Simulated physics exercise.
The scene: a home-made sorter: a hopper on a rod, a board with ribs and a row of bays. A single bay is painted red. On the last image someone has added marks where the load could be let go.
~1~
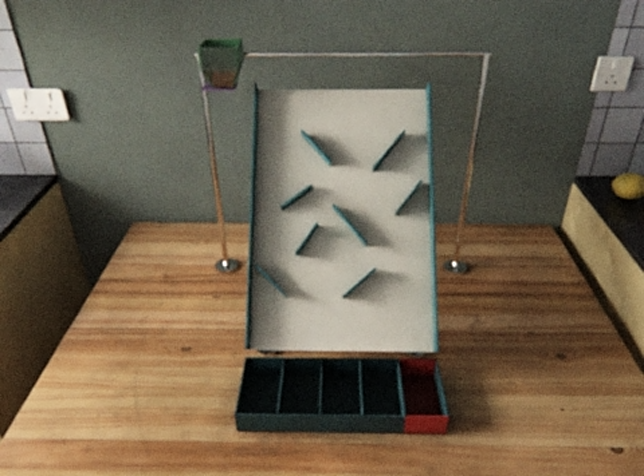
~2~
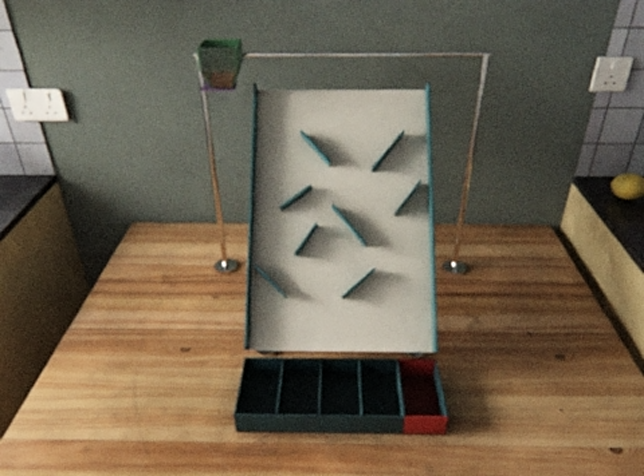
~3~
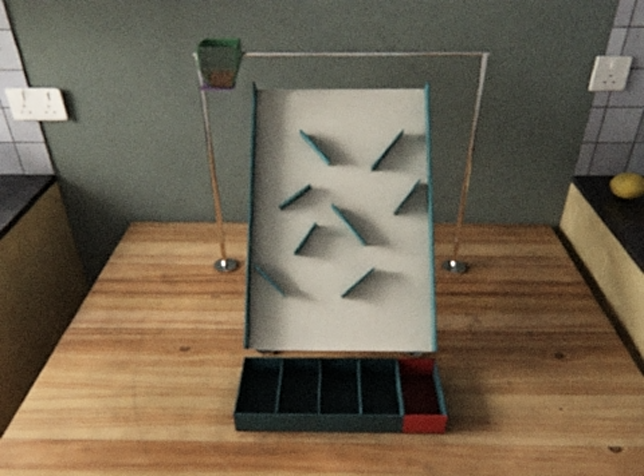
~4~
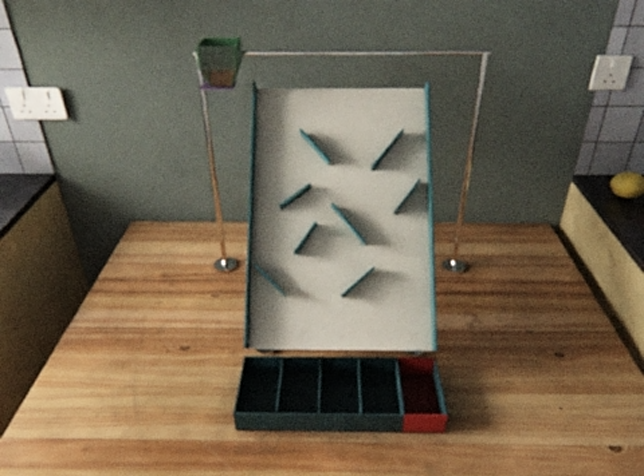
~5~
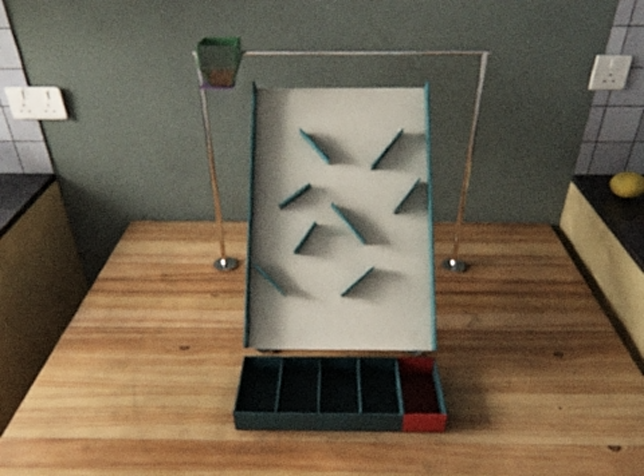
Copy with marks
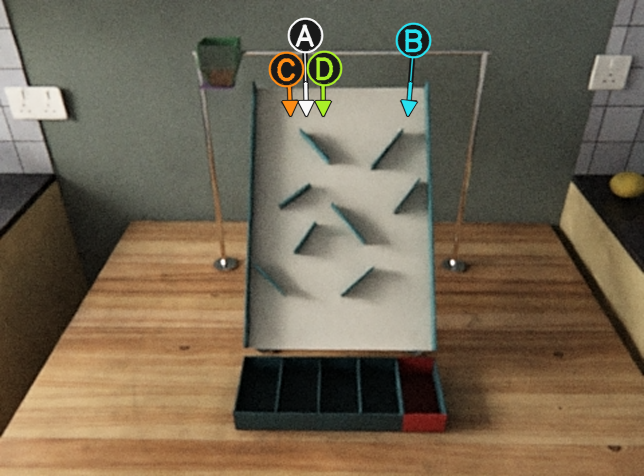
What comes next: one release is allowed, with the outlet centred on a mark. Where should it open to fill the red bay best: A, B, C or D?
Go for D.
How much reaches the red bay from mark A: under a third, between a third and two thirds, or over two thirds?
Mark A gives between a third and two thirds.
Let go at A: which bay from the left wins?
The fifth.
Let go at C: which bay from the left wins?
The third.
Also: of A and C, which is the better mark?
That would be A.
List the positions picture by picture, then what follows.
In the first picture, hopper (224, 79), cereal balls, door shut.
In the second picture, ribs (301, 130) to (330, 162), (373, 167) to (404, 130), (280, 207) to (311, 185).
In the third picture, ribs (396, 211) to (420, 179), (294, 253) to (316, 222), (332, 204) to (365, 243).
In the fourth picture, ribs (253, 264) to (285, 295), (342, 296) to (374, 267).
In the fifth picture, red bay (424, 422), number 5 of 5 from the left.
On the marked copy, mark A meets the board at (306, 110); mark B meets the board at (408, 110); mark C meets the board at (290, 110); mark D meets the board at (323, 110).
With A, roughly two thirds in the red bay, roughly a third in other bays, just a few held on the board, just a few outside the box.
With B, roughly half in the red bay, roughly half in other bays, just a few outside the box.
With C, about a tenth in the red bay, the larger part in other bays, about a tenth held on the board.
With D, the larger part in the red bay, about a tenth in other bays, just a few outside the box.
